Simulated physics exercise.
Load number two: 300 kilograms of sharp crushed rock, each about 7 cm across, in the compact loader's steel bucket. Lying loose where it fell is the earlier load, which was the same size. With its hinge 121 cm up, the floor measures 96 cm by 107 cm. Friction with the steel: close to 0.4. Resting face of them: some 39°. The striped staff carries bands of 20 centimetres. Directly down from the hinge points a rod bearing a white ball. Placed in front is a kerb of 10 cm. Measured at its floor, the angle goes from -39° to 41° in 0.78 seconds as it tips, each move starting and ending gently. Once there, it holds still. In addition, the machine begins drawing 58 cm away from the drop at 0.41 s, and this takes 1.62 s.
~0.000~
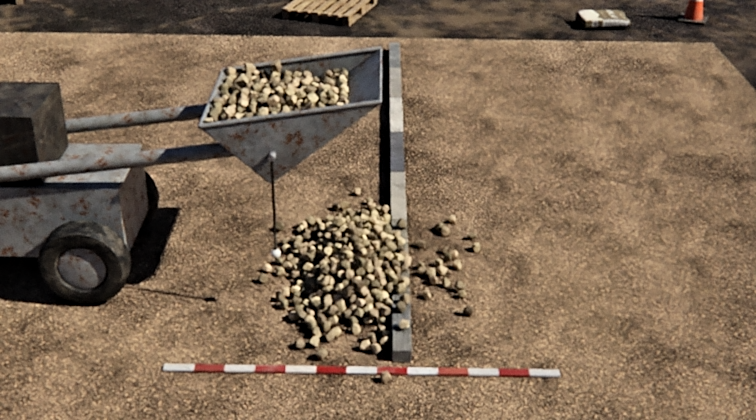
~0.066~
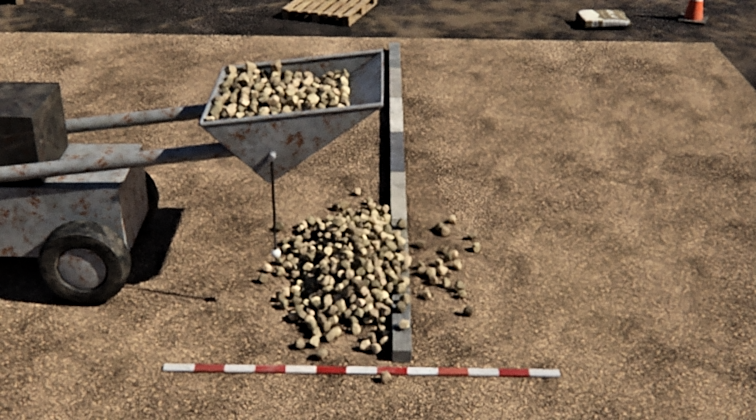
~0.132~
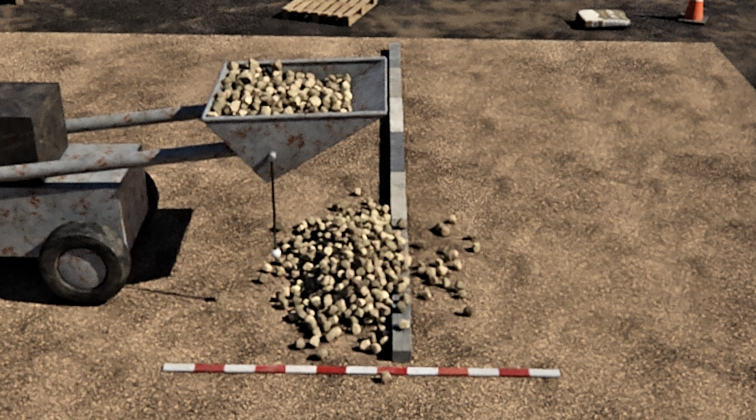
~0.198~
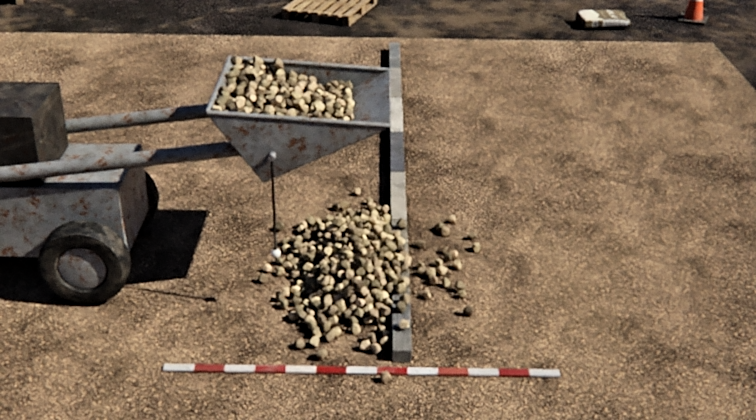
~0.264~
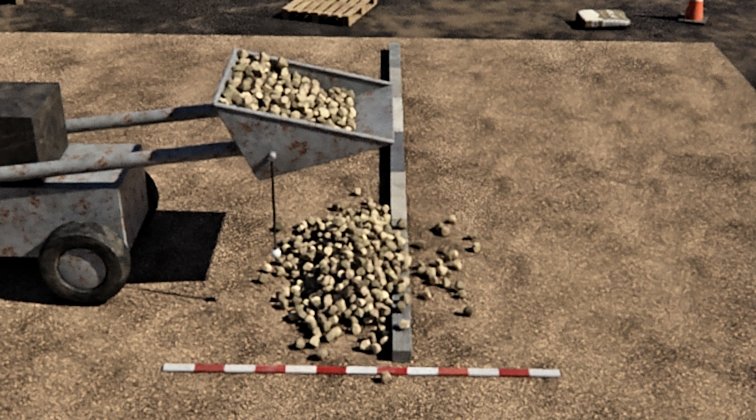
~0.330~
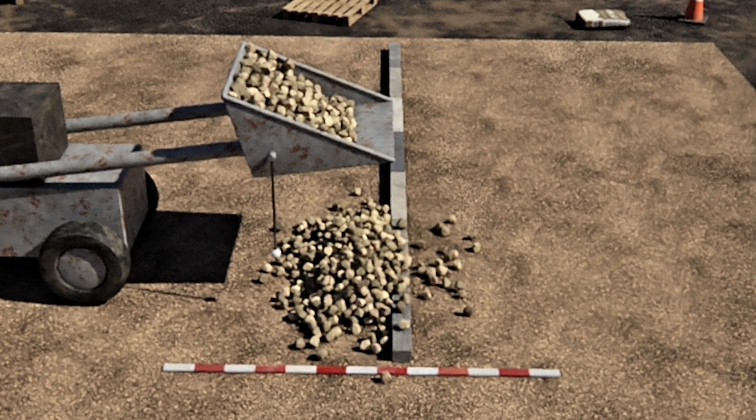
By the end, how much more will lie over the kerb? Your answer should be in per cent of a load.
About 24 per cent.
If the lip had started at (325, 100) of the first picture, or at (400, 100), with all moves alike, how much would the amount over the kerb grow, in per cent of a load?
0 % and 35 %.
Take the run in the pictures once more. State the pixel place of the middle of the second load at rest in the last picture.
The middle ends up near (362, 255).
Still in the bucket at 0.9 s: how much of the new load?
It still holds about 85 per cent.
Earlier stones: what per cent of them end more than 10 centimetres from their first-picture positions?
About 5 %.
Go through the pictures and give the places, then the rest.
In the first frame, the bucket is at -39°, its lip at (381, 102); the top of the load is at (270, 81). The earlier load is highest near (352, 237), 27 cm above ground level, 96 % on this side of the kerb, 4 % over the kerb.
In the second frame, lip at (382, 105), floor tilted -37°, highest stones at (270, 80); the stones move at 0.2 m/s on average.
In the third frame, the bucket is at -33°, its lip at (386, 113); the top of the load is at (257, 79); the stones move at 0.3 m/s on average.
In the fourth frame, lip at (391, 126), floor tilted -26°, highest stones at (248, 70); the stones move at 0.4 m/s on average.
In the fifth frame, lip at (394, 143), floor tilted -18°, highest stones at (247, 65); the stones move at 0.5 m/s on average.
In the sixth frame, lip at (394, 161), floor tilted -8°, highest stones at (253, 61); the stones move at 0.6 m/s on average.
After 0.6 s the floor is at 28°; in per cent of one load, 100 in the bucket, 96 on this side of the kerb, 4 over the kerb; the foremost stones are at (463, 263).
After 0.9 s the floor is at 41°; in per cent of one load, 84 in the bucket, 113 on this side of the kerb, 4 over the kerb; the foremost stones are at (463, 263).
After 2.5 s the floor is at 41°; in per cent of one load, 0 in the bucket, 173 on this side of the kerb, 27 over the kerb; the foremost stones are at (543, 269).
After 5.0 s the floor is at 41°; in per cent of one load, 0 in the bucket, 173 on this side of the kerb, 27 over the kerb; the foremost stones are at (543, 269). Net gain over the kerb, 24.
